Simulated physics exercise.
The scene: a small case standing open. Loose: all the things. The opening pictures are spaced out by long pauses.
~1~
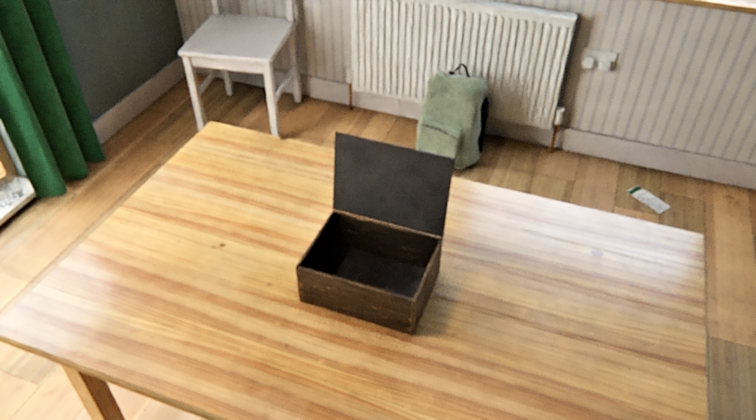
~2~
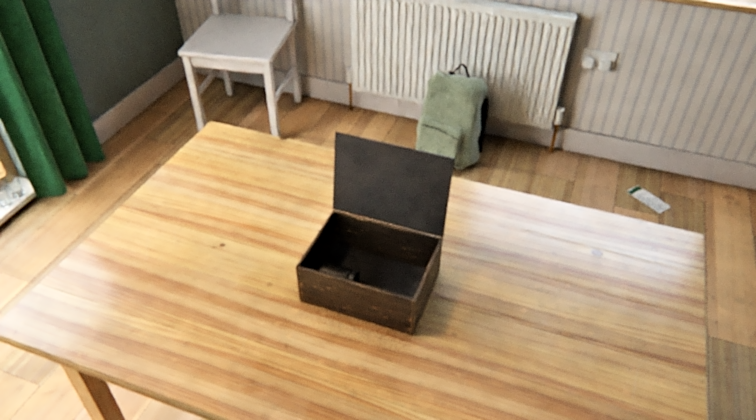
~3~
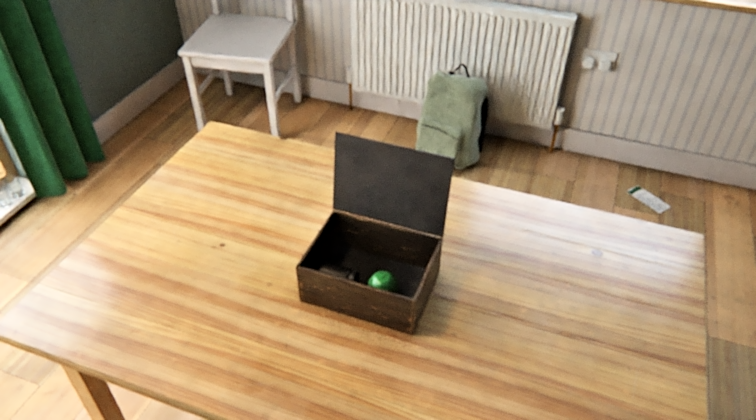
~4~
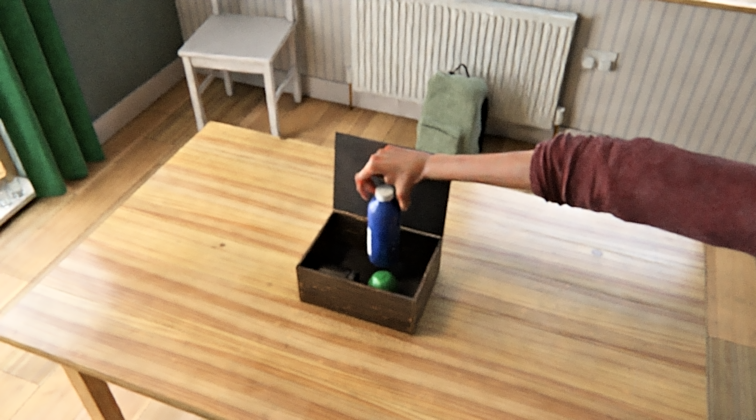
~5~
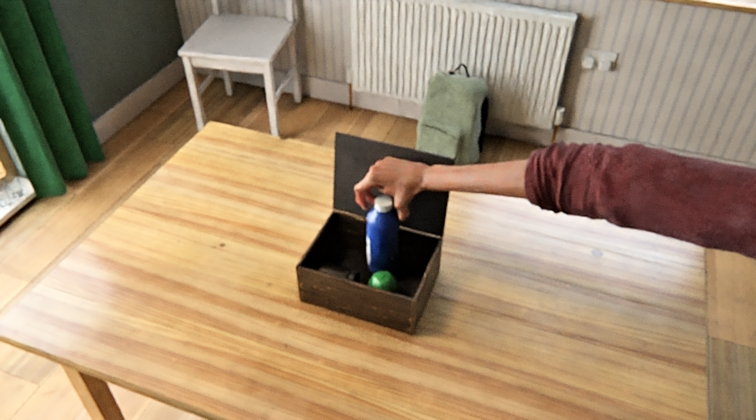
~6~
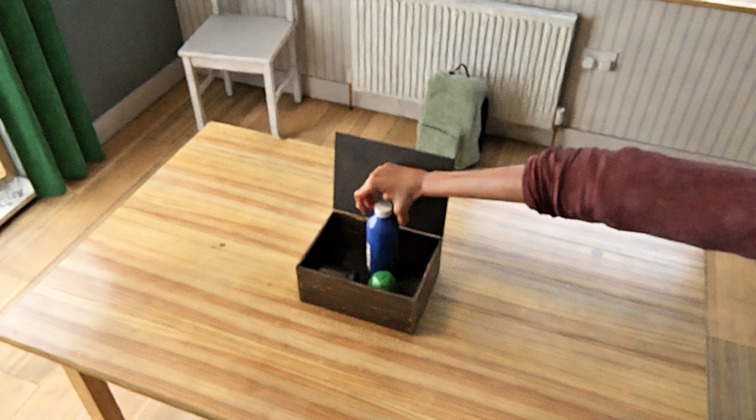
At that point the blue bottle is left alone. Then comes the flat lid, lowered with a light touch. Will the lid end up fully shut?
I expect the lid to fall short.
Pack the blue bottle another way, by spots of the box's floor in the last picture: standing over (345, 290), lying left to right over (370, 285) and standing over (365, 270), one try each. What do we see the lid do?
First try: It gets propped open; second try: It comes fully down; third try: It gets propped open.
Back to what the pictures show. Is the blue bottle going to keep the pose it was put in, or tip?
Once everything settles, it ends up at a slant.
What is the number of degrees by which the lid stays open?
The answer is about 14 degrees.
Then, 1.30 s on from there, lid 80° above the rim.
Then, 1.80 s on from there, lid 50° above the rim; blue bottle turned 16° from how it was put near (378, 247).
Then, 2.00 s on from there, lid 30° above the rim; blue bottle turned 36° from how it was put near (368, 256).
Then, 2.60 s on from there, lid 17° above the rim; blue bottle turned 58° from how it was put near (365, 263).
In the end, lid 14° above the rim; toppled in the box, blue bottle; the other 2 unmoved. At the end, from the last picture's camera, blue bottle near (366, 261).
